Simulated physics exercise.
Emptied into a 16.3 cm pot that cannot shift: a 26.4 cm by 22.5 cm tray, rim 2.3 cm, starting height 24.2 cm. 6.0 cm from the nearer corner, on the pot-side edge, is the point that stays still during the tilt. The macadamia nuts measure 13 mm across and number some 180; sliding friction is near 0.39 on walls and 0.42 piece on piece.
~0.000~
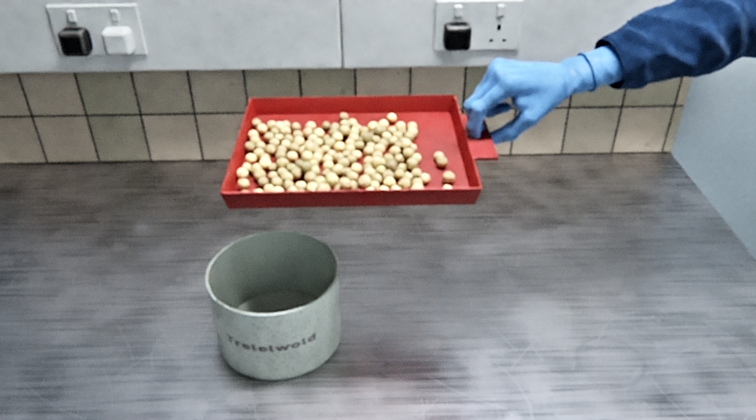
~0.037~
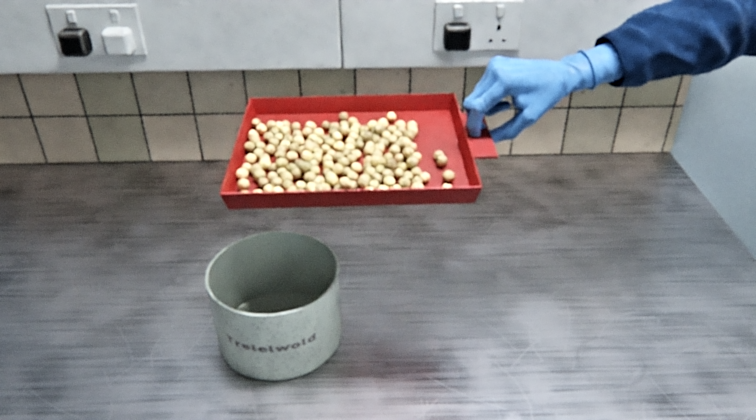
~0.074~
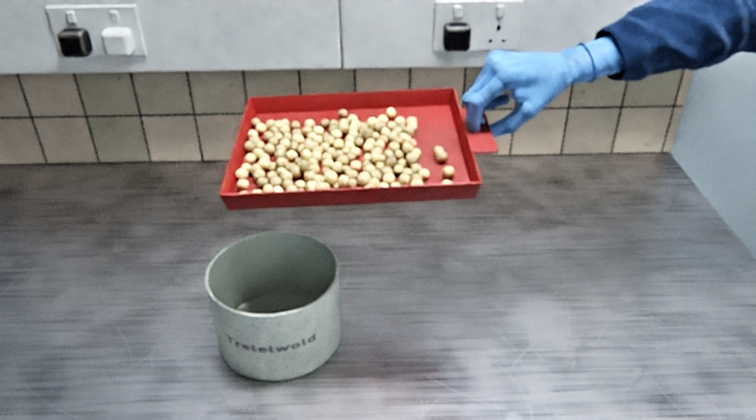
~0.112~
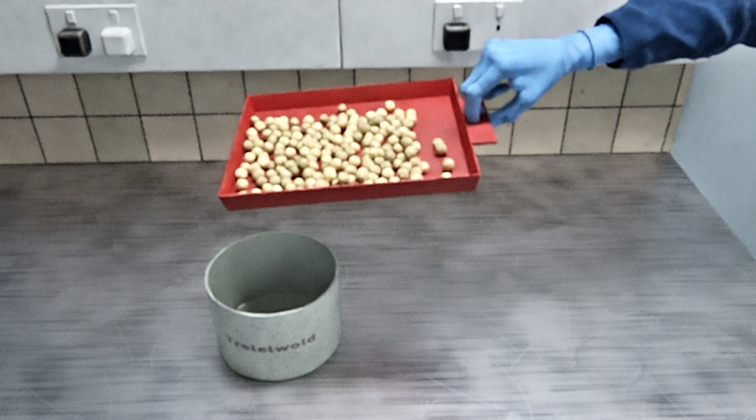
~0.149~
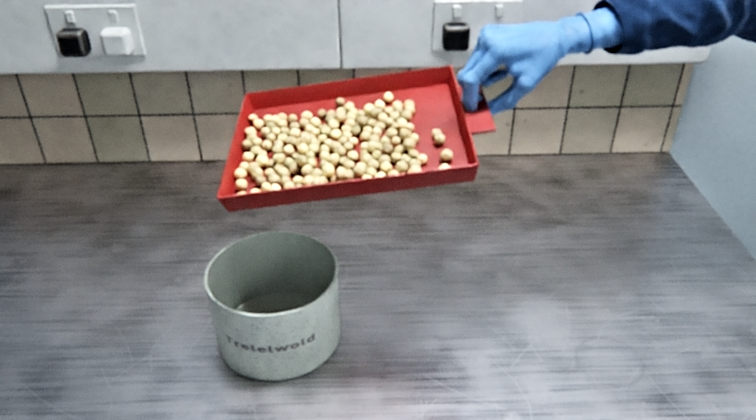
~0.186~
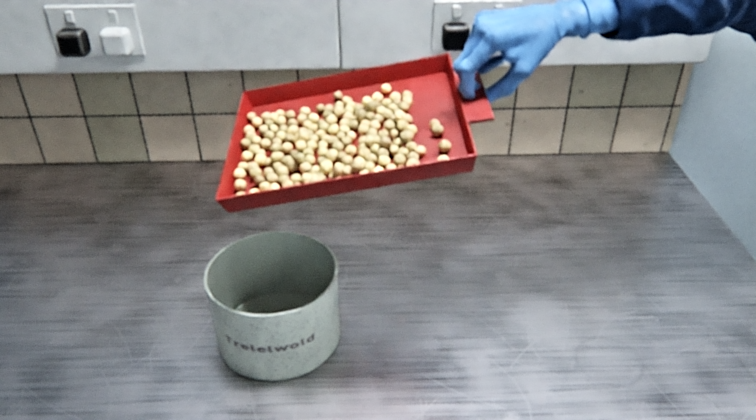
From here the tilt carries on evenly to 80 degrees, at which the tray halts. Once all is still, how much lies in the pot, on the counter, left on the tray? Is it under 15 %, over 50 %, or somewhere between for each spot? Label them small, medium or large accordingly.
Pot - small, counter - large, tray - small.
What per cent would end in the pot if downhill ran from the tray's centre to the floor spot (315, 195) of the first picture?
Near 30 percent, give or take.
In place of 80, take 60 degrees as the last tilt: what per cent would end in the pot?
Pot share: About 0 per cent.
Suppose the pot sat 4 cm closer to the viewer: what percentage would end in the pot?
Expect something close to 25 per cent.
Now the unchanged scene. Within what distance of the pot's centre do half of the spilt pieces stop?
Some 24 centimetres.
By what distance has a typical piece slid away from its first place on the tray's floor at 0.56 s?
About 3 cm.
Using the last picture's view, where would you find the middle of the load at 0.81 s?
Around (247, 121).
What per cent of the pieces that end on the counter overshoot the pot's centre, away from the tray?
Some 90 per cent of the spill lies beyond the centre.
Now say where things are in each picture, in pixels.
In the first frame, tray tilt 0 degrees, front corners at (227, 190) and (476, 185); middle of the pieces at (339, 158); pot at (273, 269).
In the second frame, tray tilt 1 degrees, front corners at (226, 191) and (476, 184); middle of the pieces at (339, 158).
In the third frame, tray tilt 2 degrees, front corners at (226, 192) and (475, 180); middle of the pieces at (338, 156).
In the fourth frame, tray tilt 5 degrees, front corners at (225, 193) and (474, 172), lowest corner left front; middle of the pieces at (337, 152).
In the fifth frame, tray tilt 8 degrees, front corners at (223, 194) and (472, 162), lowest corner left front; middle of the pieces at (335, 147).
In the sixth frame, tray tilt 11 degrees, front corners at (222, 195) and (470, 152), lowest corner left front; middle of the pieces at (333, 142); pot at (272, 270). Its pace works out near 90 degrees a second.
After 0.56 s, tilt 44 degrees; the tray holds 100 %, the pot 0 %.
After 0.81 s, tilt 67 degrees; the tray holds 100 %, the pot 0 %.
After 1.17 s, tilt 80 degrees; the tray holds 65 %, the pot 0 %.
In the end, at 3.0 s, pot 5 %, counter 90 %, tray 5 %.
